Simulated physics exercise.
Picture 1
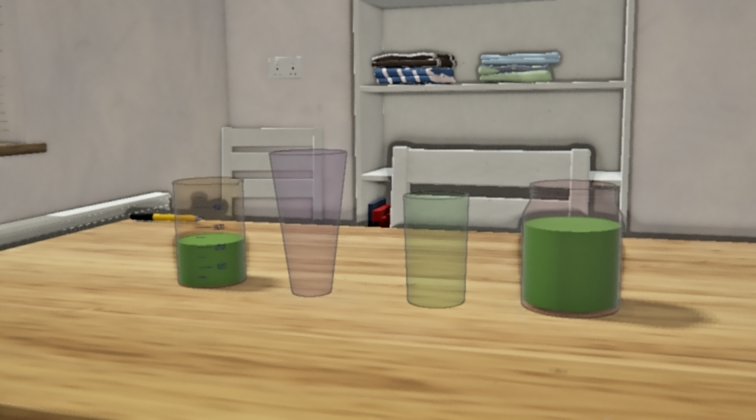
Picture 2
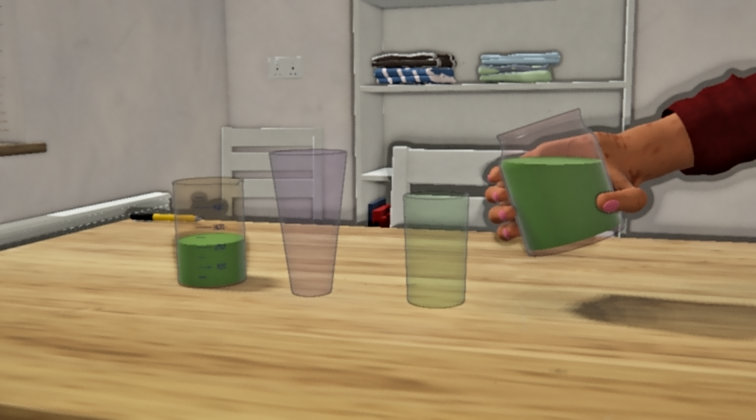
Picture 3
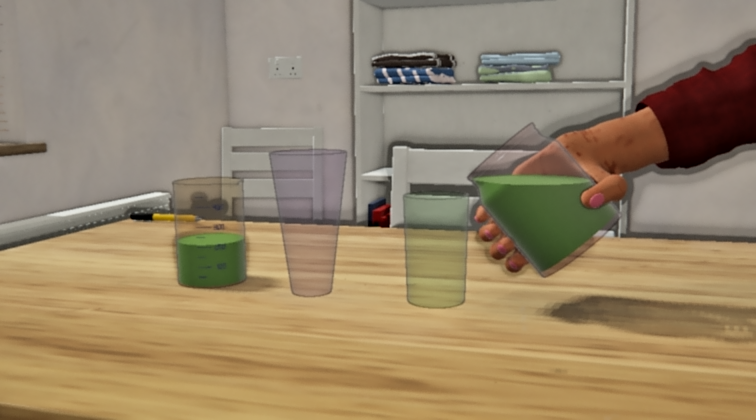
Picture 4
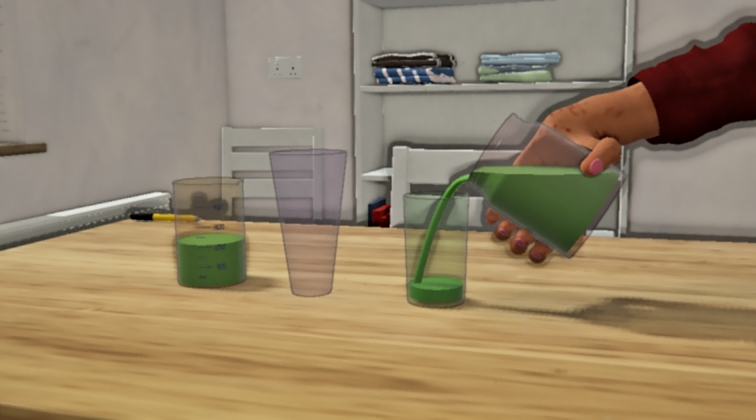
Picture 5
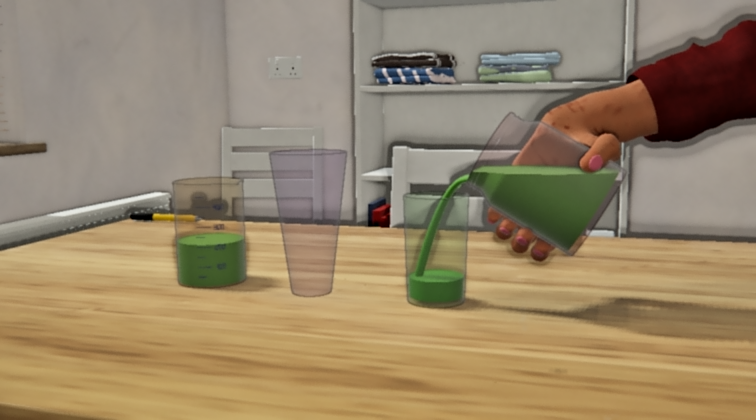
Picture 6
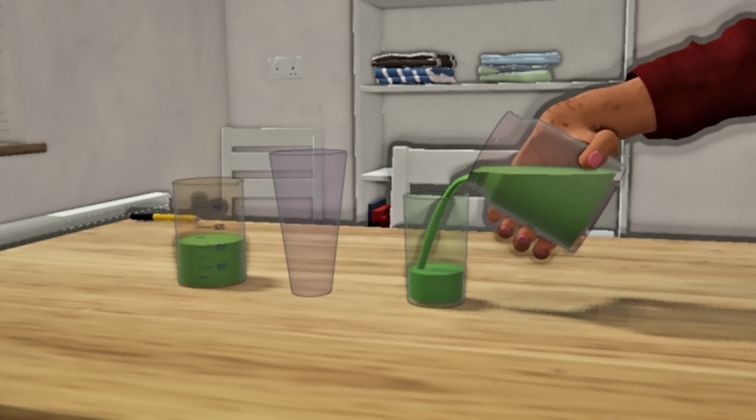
We see a beaker of green juice, two empty glasses and a jar of green juice on a wooden table; a hand lifts the jar, tilts it leftward and pours juice into the nearby tumbler, whose level rises.
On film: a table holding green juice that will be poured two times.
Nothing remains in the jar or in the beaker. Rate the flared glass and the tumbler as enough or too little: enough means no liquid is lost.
Flared glass - enough; tumbler - too little.
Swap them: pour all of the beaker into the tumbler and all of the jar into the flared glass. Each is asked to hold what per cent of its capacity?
Some 70 per cent for the first and some 130 per cent for the second.
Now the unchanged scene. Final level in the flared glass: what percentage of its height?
65 %.
A moment on, the tumbler is nearly full.
Further on, the tumbler is full to the brim and overflowed.
When it is over, the flared glass is about two thirds full; the tumbler is full to the brim and overflowed.
